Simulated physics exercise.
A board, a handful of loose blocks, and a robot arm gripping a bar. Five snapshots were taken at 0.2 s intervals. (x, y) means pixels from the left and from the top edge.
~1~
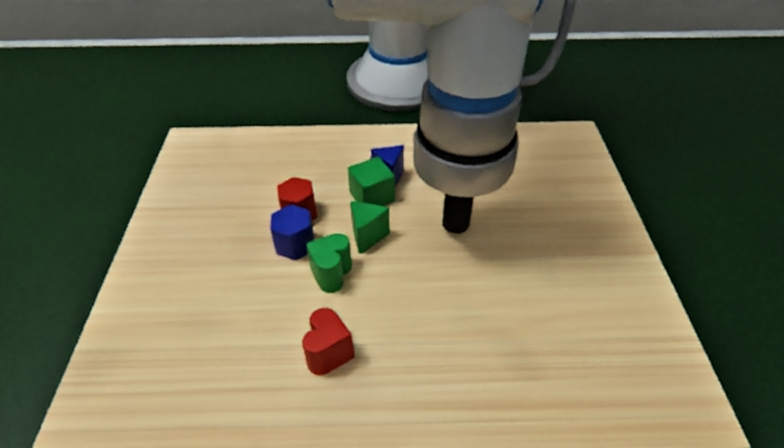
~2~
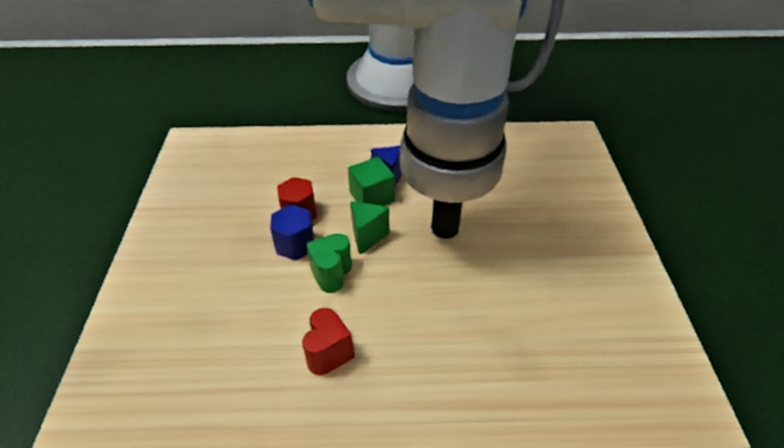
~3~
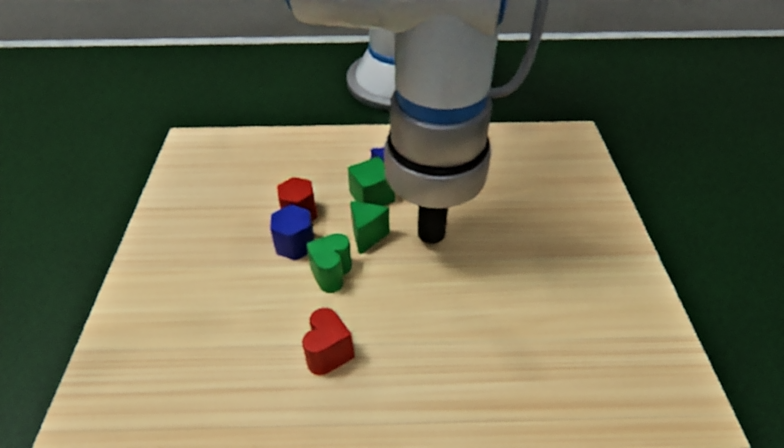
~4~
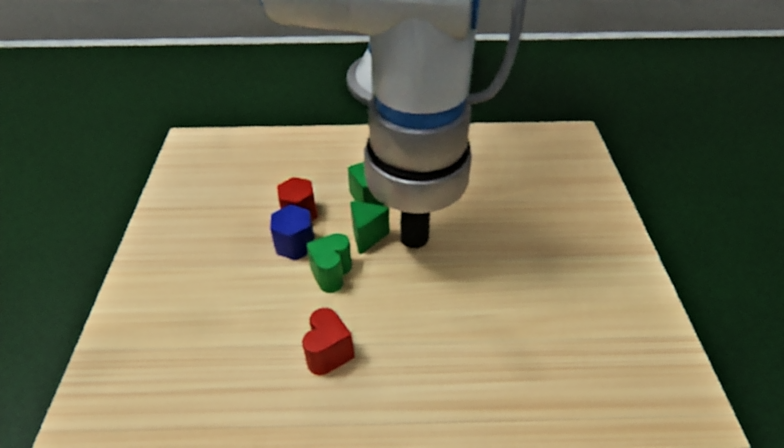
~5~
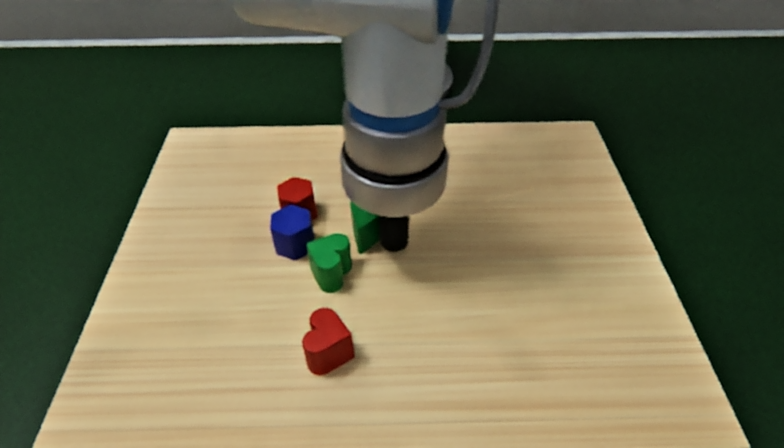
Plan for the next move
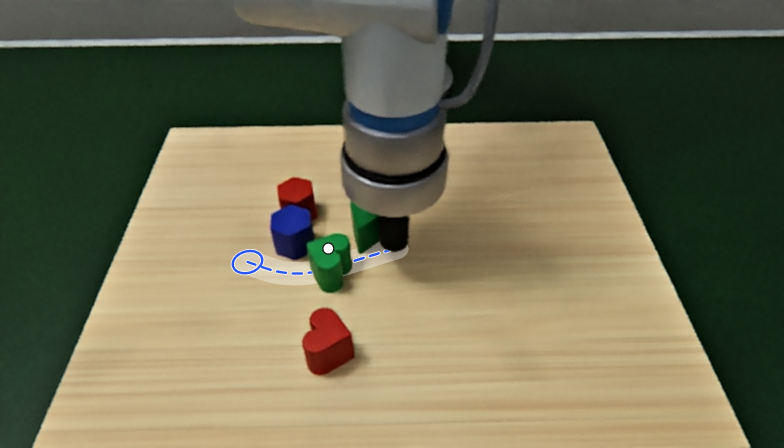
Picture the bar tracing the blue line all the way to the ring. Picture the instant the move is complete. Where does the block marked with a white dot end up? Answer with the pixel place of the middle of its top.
For the centre of its top, I'd go with (273, 277).
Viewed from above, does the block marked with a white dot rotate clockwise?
It seems not.
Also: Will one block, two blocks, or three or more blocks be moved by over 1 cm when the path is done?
My count: 1.
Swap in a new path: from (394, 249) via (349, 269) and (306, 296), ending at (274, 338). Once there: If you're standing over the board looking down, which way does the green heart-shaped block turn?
I'd predict that, seen from above, the green heart-shaped block rotates clockwise.
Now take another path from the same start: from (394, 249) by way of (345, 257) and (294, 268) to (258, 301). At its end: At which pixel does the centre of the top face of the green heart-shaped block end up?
By then it is at (281, 284).
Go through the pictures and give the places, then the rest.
In the first picture, bar tip (456, 224); block tops, blue six-sided block (290, 219); green heart-shaped block (328, 249); green three-sided block (366, 212).
In the second picture, bar (445, 229); blocks unchanged.
In the third picture, bar (431, 234); blocks unchanged.
In the fourth picture, bar (414, 238); blocks unchanged.
In the fifth picture, bar (394, 242); blue six-sided block (290, 219); green heart-shaped block (328, 249); green three-sided block partly hidden.
Path on the board, from (394, 249) via (346, 263) and (295, 274), ending at (248, 262); the dot is on the green heart-shaped block.
The first path, step by step. One third of the way, bar (344, 257); green heart-shaped block (310, 257); green three-sided block (361, 211), turned 20° clockwise.
Two thirds of the way, bar (292, 266); green heart-shaped block (275, 276), turned 70° anticlockwise; green three-sided block (361, 211), turned 20° clockwise.
At the end, bar (245, 255); blue six-sided block in place; green heart-shaped block (272, 277), turned 80° anticlockwise; green three-sided block (361, 211), turned 20° clockwise.
